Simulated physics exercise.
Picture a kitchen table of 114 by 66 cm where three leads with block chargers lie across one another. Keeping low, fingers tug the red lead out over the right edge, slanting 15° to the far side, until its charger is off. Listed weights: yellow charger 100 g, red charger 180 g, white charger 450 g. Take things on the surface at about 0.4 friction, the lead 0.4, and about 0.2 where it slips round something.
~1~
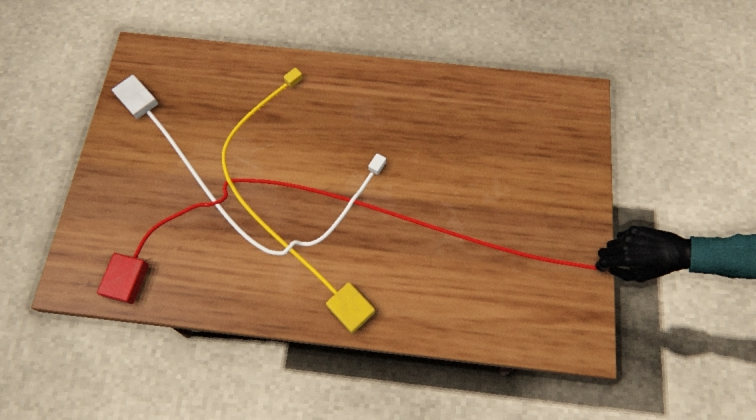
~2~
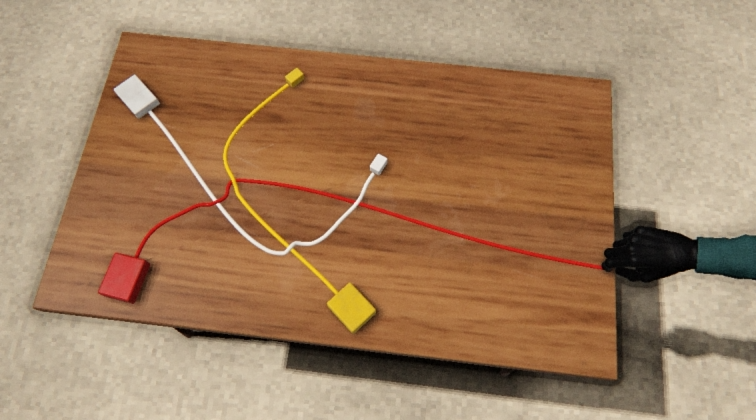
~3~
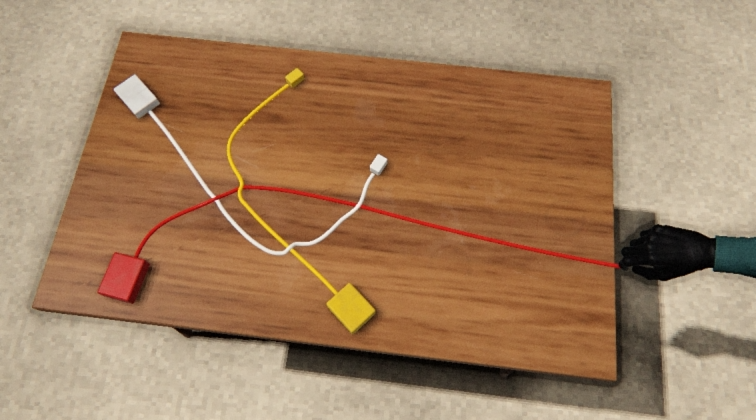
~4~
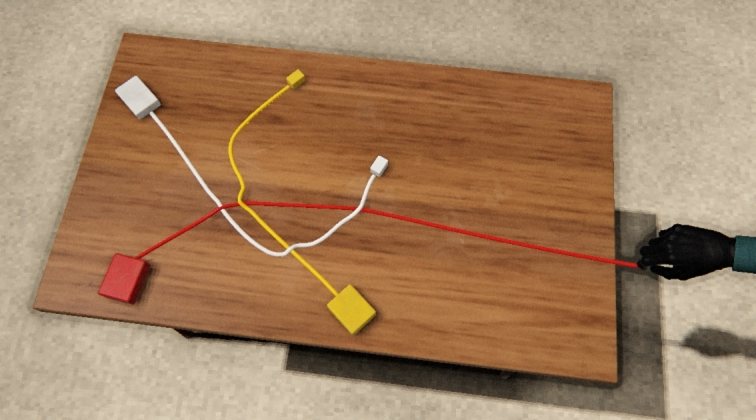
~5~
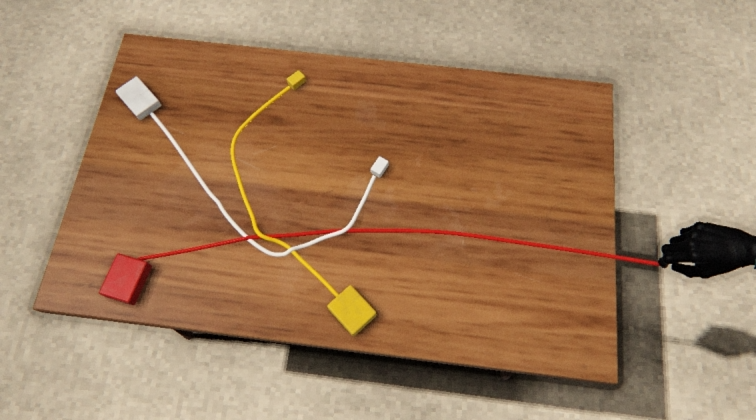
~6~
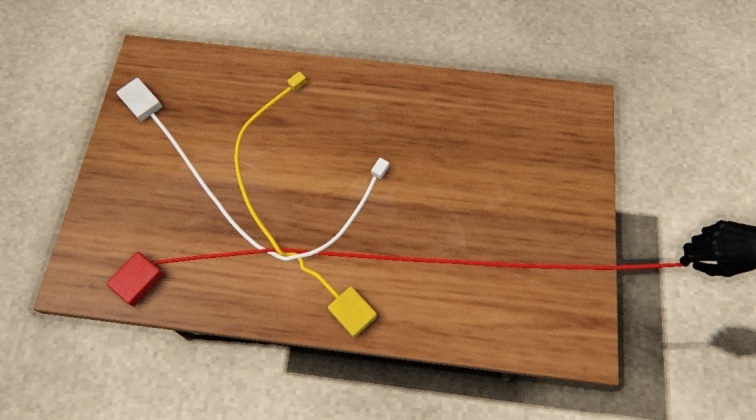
The clip shows a gloved hand pulling a red lead rightward past the edge of a wooden table, drawing it nearly straight and shifting the crossed yellow and white leads slightly, before the red block moves a little.
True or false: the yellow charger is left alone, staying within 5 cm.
False.
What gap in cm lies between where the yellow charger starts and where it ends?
The yellow charger ends up over the edge.
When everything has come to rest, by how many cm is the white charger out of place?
The white charger ends 0 cm from its start.
Next, the red lead's tail end at (309, 256); red charger 31 cm off its start.
Then, the red lead's tail end at (457, 199); yellow charger 6 cm off its start, red charger 64 cm off its start, white plug 20 cm off its start.
After that, the red lead's tail end at (611, 202); yellow charger 34 cm off its start at (498, 224), red charger 95 cm off its start at (594, 197), yellow plug 33 cm off its start at (424, 145).
Later, the red lead has left the top; yellow charger over the edge, red charger over the edge, yellow plug over the edge.
At the end, the red lead has left the top; yellow charger over the edge, red charger over the edge, yellow plug over the edge, white plug on its side, 22 cm off its start at (483, 185).
